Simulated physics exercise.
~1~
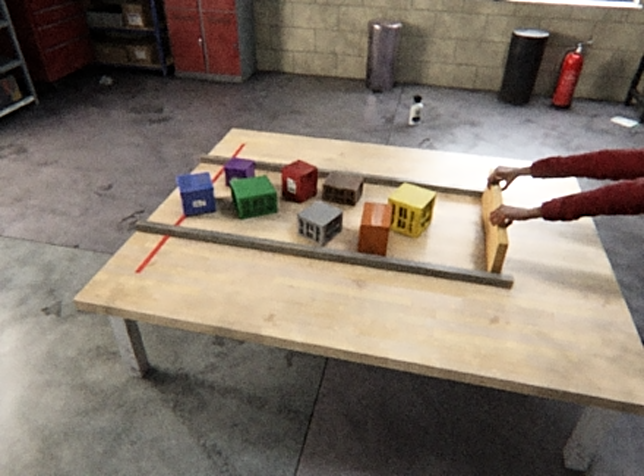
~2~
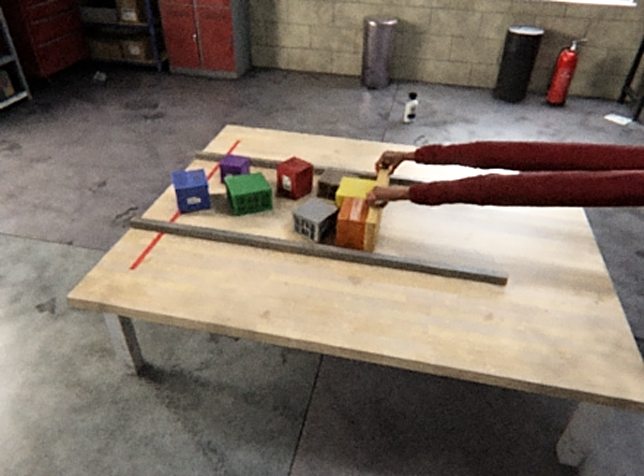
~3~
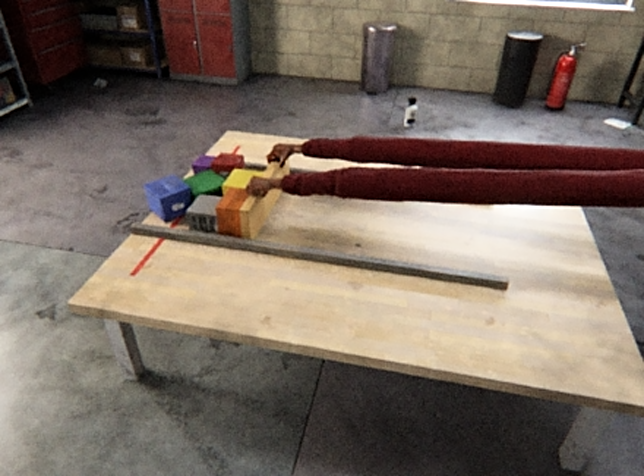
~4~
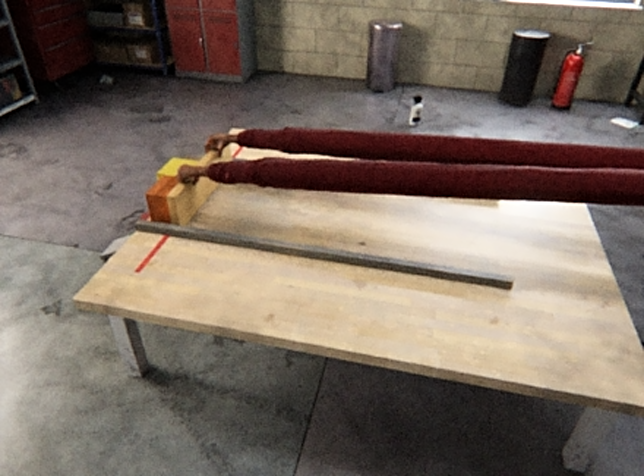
An upright wooden plank, pushed left by two red-sleeved arms between rails on a table, gathers scattered colourful crates and shoves them past the red tape line. Five go over the edge, including the blue, green and grey ones, while the yellow and orange ones remain against the plank.
